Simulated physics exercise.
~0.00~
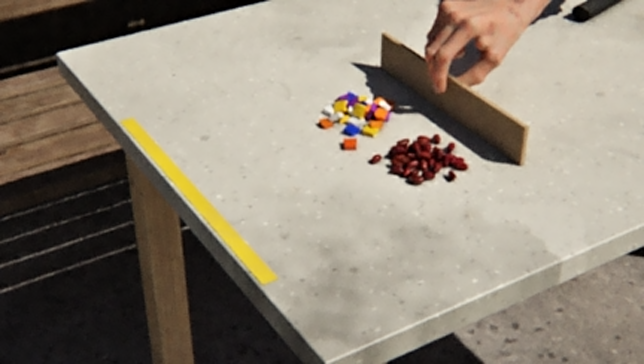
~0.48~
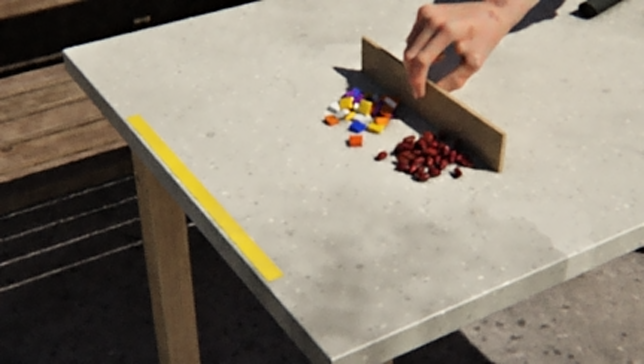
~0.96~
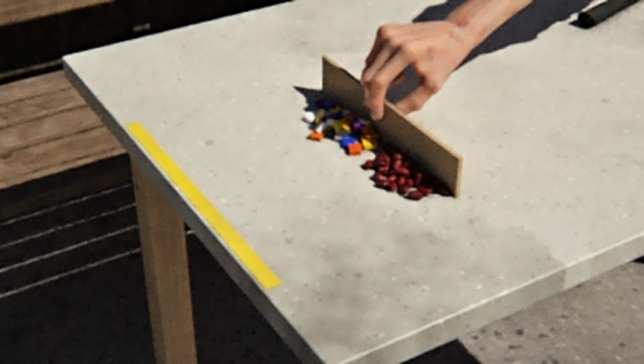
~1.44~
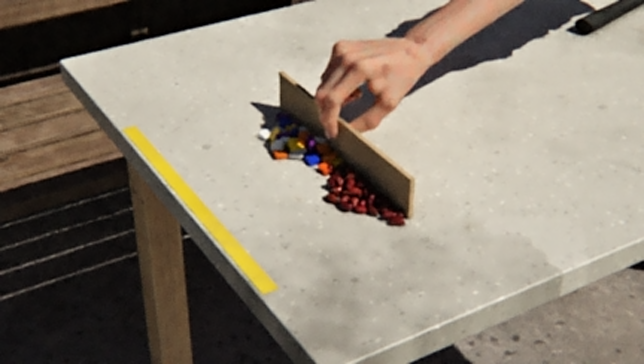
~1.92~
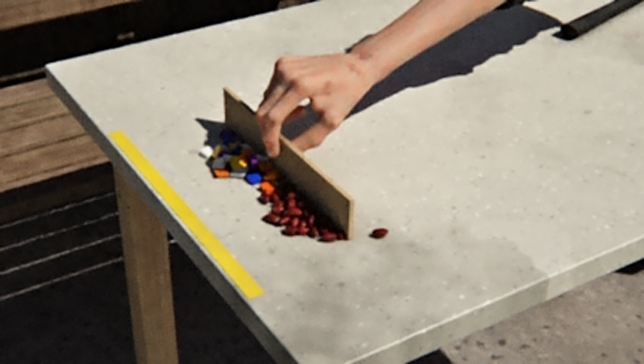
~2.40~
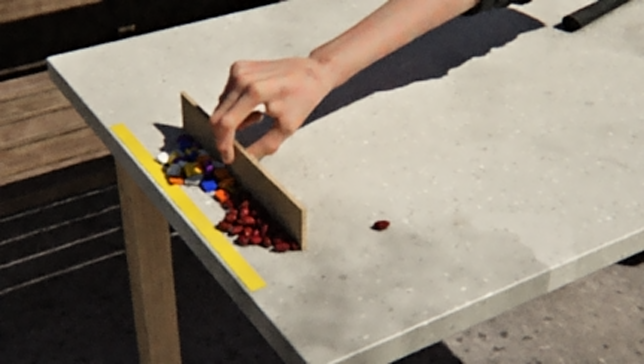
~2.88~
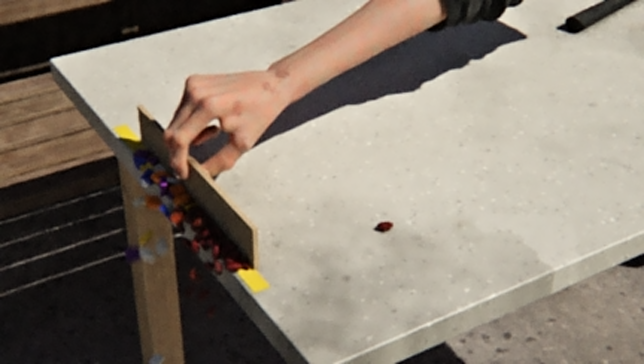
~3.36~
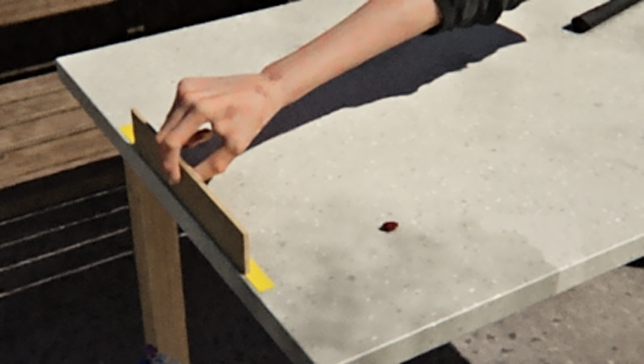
On a pale speckled table outdoors, a hand holds a thin upright piece of card behind two small piles, one of dark red bean-like pieces and one of mixed colourful bits. The hand slides the card left, gathering both piles against its face and pushing them towards a strip of yellow tape near the table's edge. Along the way, one red piece slips past the card and stays behind. The card reaches the tape and stops, and the pieces spill over the edge. At the end, the hand still holds the card there, with the single red piece left on the tabletop.
